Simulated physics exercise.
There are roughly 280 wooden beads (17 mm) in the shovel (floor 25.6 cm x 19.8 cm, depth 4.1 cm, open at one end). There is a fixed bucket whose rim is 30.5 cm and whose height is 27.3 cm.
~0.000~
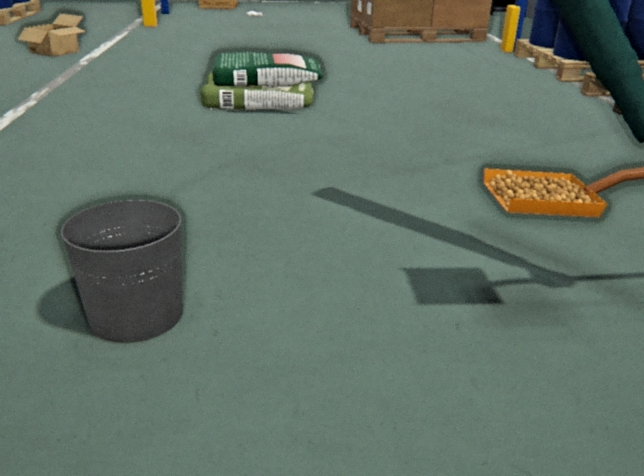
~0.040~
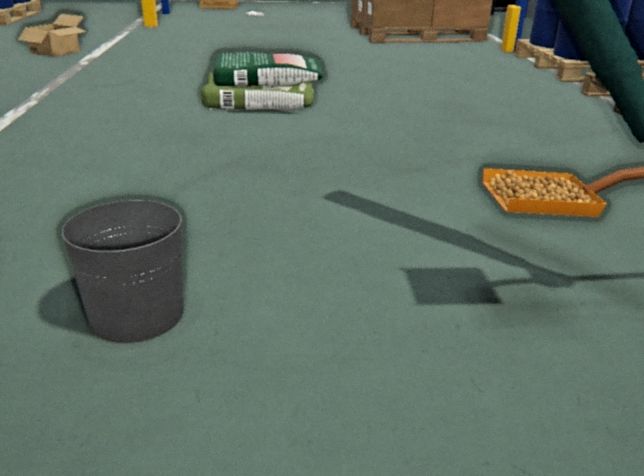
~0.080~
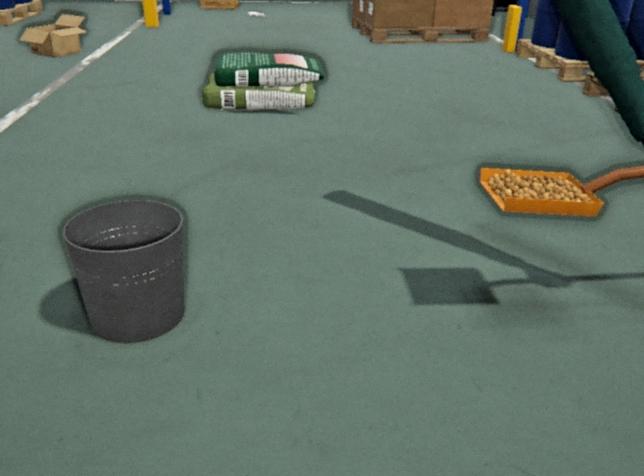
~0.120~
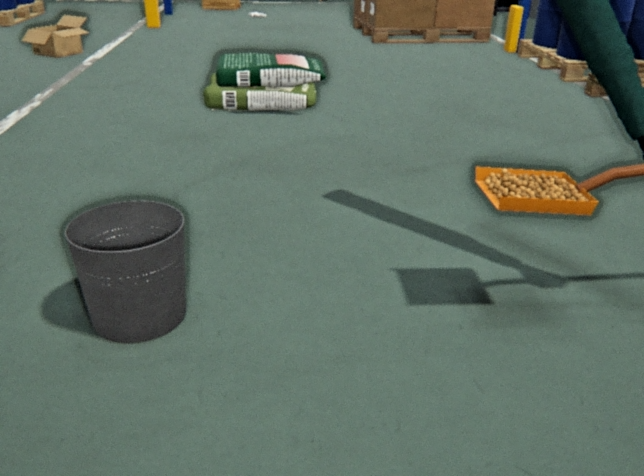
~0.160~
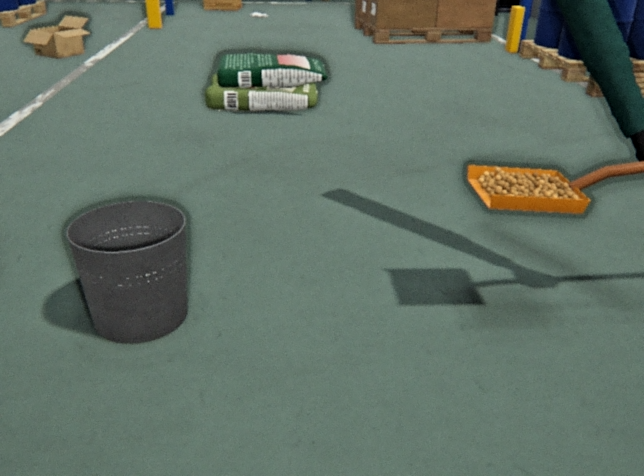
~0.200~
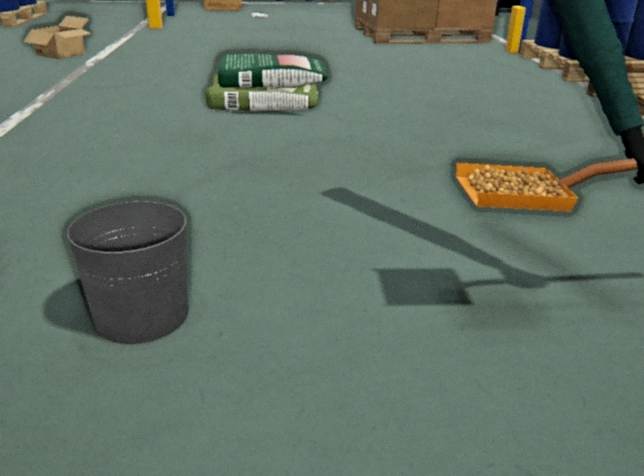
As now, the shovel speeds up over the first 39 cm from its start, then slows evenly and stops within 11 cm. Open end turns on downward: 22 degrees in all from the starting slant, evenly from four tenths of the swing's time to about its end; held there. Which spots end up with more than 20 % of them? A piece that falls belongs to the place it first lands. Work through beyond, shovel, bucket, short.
Result: Ground beyond: Will not go past one fifth, shovel: Will not go past one fifth, bucket: Will not go past one fifth, on the ground short of the target's middle: Will go past one fifth.
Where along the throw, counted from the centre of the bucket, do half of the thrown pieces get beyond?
About 15 centimetres before it, short of the middle.
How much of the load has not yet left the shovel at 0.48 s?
I'd put it near 85 in a hundred.
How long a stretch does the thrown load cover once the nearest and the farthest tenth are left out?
It spans around 10 cm.
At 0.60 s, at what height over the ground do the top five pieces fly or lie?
Around 50 centimetres, I reckon.
After 0.35 s, tilt 4 degrees; shovel 100 %; middle of all pieces near (449, 166).
Then, at 0.48 s, tilt 15 degrees; shovel 85 %, in the air 15 %; middle of all pieces near (356, 150).
After 0.60 s, tilt 17 degrees; in the air 100 %; middle of all pieces near (267, 183).
After 0.71 s, tilt 17 degrees; in the air 100 %; middle of all pieces near (201, 250).
By 1.0 s all is still; beyond 0 %, shovel 0 %, bucket 0 %, short 100 %.
